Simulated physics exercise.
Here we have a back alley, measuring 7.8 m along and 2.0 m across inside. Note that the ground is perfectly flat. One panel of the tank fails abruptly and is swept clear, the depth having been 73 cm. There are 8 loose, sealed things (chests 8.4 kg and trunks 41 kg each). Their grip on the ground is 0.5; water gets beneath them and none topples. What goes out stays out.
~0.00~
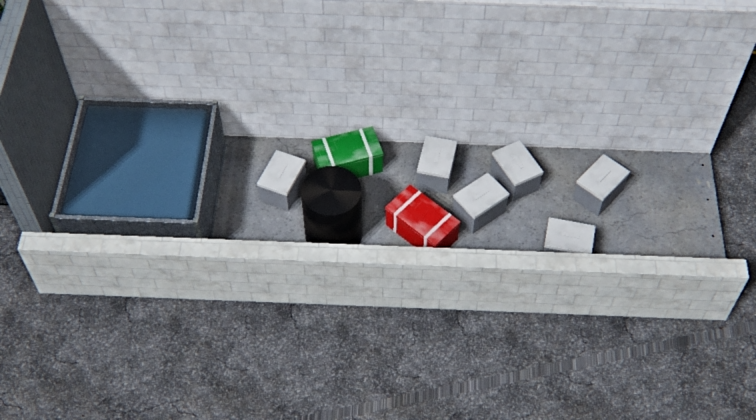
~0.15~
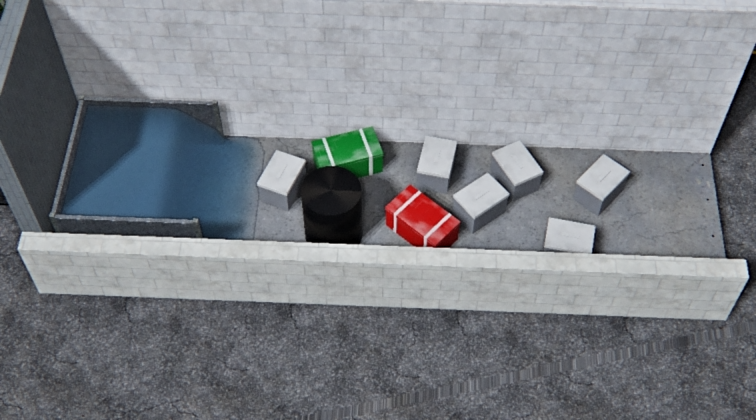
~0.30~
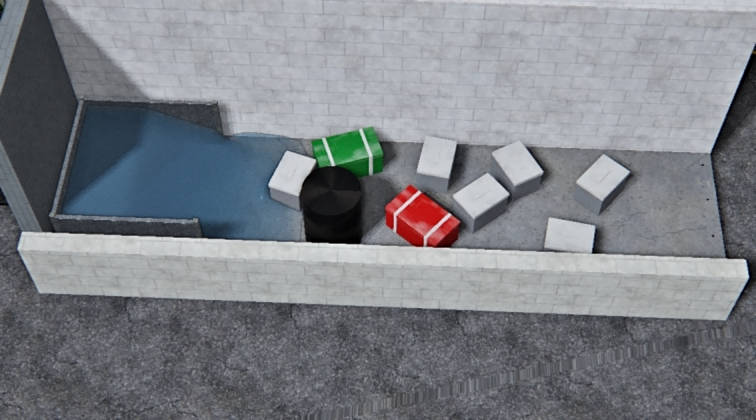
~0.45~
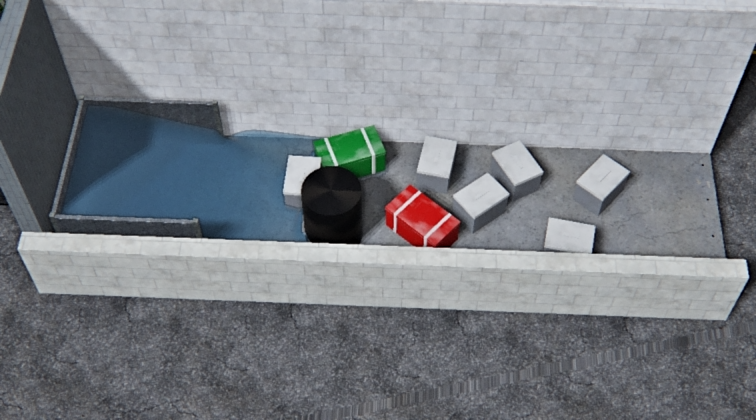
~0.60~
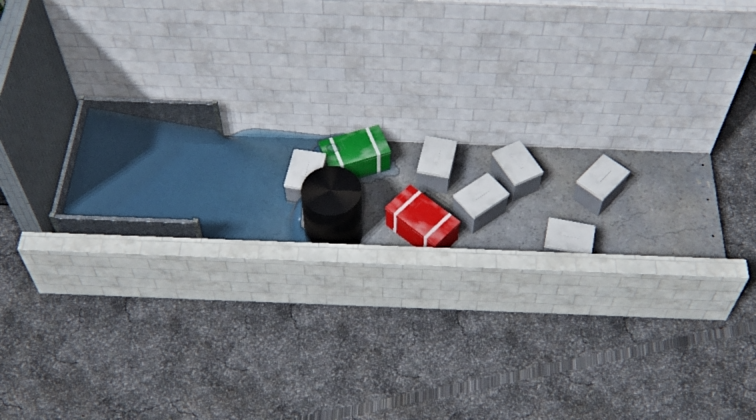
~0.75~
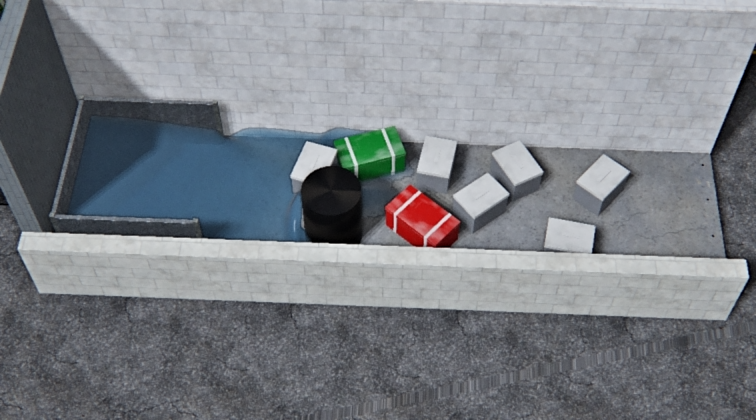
The clip shows water spreading rightward from an opened tank across a walled alley floor, shifting a nearby white block toward a black cylinder, then nudging a green trunk slightly right while the red trunk and other blocks stay still.
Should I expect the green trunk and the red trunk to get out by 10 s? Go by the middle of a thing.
What I'd expect is that the green trunk ends up outside and the red trunk ends up outside.
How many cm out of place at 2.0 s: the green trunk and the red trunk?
I'd guess about 250 cm and 120 cm by that point.
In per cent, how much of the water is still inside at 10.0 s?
About 42 in a hundred parts of the water.
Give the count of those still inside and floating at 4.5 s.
0.
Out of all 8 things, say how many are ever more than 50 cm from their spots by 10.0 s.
I get 8.
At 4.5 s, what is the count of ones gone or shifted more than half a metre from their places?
The count is 8.
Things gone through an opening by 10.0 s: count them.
8 by that time.
After 2.0 s the green trunk is near (544, 181), 2.5 m from its start, aground; the red trunk is near (517, 222), 1.1 m from its start, aground; 0 of 8 are out; 3 afloat.
After 4.5 s the green trunk has gone out; the red trunk has gone out; 8 of 8 are out; 0 afloat.
After 7.0 s the green trunk has gone out; the red trunk has gone out; 8 of 8 are out; 0 afloat.
After 10.0 s the green trunk has gone out; the red trunk has gone out; 8 of 8 are out; 0 afloat.
